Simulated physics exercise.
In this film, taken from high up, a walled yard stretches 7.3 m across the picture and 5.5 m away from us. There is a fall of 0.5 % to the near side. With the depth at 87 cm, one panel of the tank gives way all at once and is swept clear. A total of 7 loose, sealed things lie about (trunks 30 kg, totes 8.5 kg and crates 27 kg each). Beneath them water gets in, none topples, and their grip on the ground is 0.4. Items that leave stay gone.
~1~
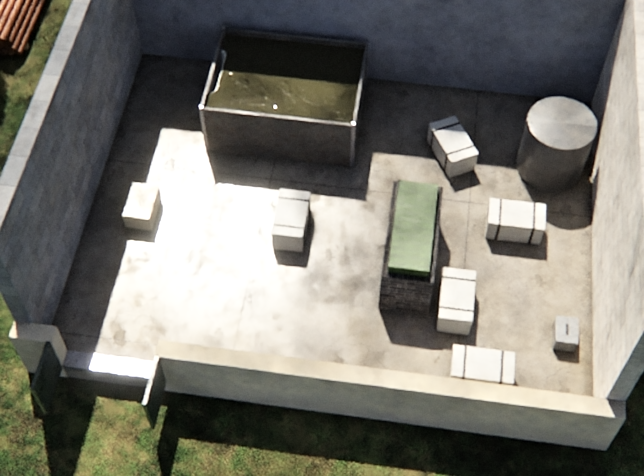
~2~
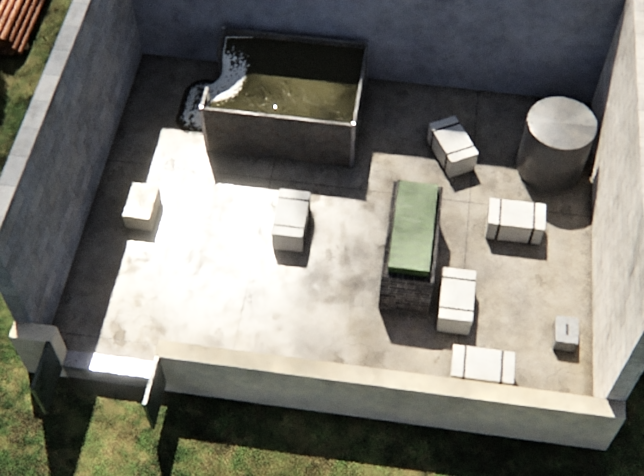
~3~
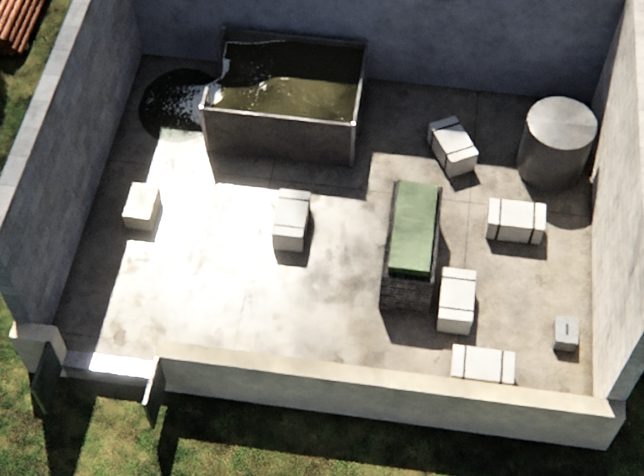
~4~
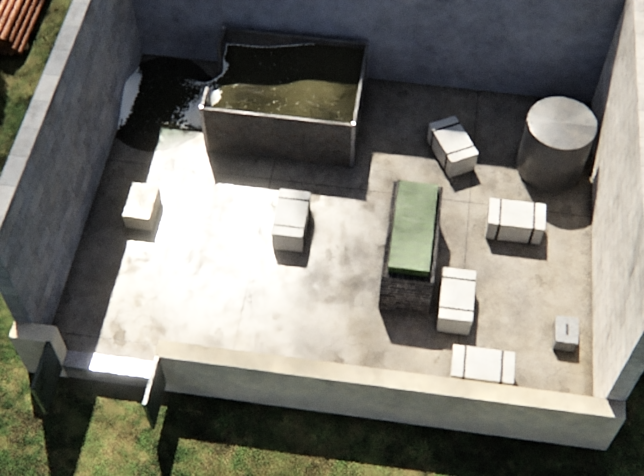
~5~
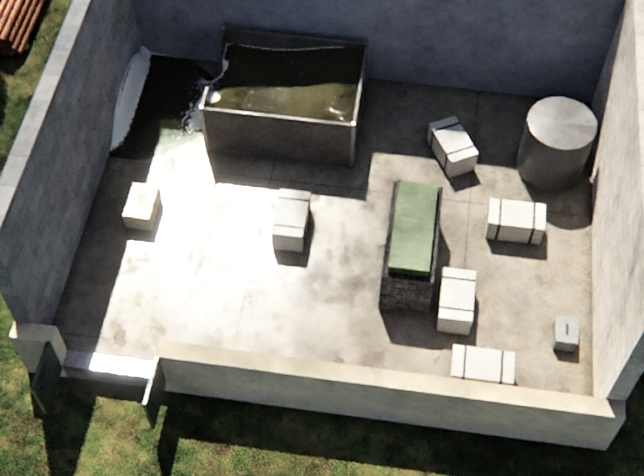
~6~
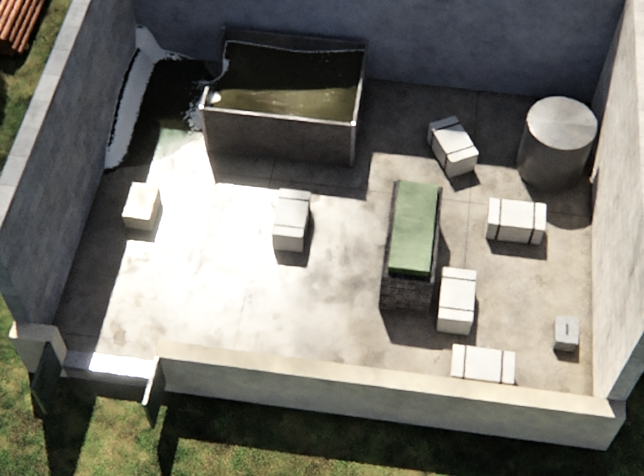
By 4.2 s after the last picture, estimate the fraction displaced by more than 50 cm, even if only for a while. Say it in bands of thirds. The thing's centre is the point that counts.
I would put it under a third.
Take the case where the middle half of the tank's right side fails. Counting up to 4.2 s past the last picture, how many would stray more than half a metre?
Then it comes to 4 of them.
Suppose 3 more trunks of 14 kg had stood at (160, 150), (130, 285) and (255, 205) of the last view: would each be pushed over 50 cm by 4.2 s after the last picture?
First goes beyond, second goes beyond, third stays inside.
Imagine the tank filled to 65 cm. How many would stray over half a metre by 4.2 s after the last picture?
With that change, 1 of them.
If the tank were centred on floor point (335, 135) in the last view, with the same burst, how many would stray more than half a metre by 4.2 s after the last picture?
Result: 1 of them.
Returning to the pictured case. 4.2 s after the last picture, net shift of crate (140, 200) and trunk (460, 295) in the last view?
The first is off by 200 cm, the second by 0 cm.
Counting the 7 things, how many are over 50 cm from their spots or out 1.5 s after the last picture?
By my tally, 1.
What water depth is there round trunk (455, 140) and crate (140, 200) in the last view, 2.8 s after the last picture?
Depths: Near 0 cm, then near 5 cm.
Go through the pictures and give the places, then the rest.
A trunk at (453, 138) rests on the ground; a tote at (567, 329) rests on the ground; 3.4 m2 under water; 0 of 7 have shifted, in the first frame.
A trunk at (453, 138), on the bottom; a tote at (567, 329), on the bottom; water covers 4.0 m2; 0 of 7 have shifted, in the second frame.
A trunk at (453, 138), on the bottom; a tote at (567, 329), on the bottom; 4.9 m2 under water; 0 of 7 have shifted, in the third frame.
A trunk at (453, 138) rests on the ground; a tote at (567, 329) rests on the ground; water covers 5.8 m2; 0 of 7 have shifted, in the fourth frame.
A trunk at (453, 138), on the bottom; a tote at (567, 329) rests on the ground; 6.0 m2 under water; 0 of 7 have shifted, in the fifth frame.
A trunk at (453, 138), on the bottom; a tote at (567, 329), on the bottom; 6.3 m2 under water; 0 of 7 have shifted, in the sixth frame.
Then, 0.4 s after the last picture 0 of 7 are over 50 cm from their spots; 0 afloat.
Then, 1.5 s after the last picture 1 of 7 are over 50 cm from their spots; 0 afloat.
Then, 2.8 s after the last picture 1 of 7 are over 50 cm from their spots; 0 afloat.
Then, 4.2 s after the last picture 1 of 7 are over 50 cm from their spots, and 1 have been at some point; 0 afloat.
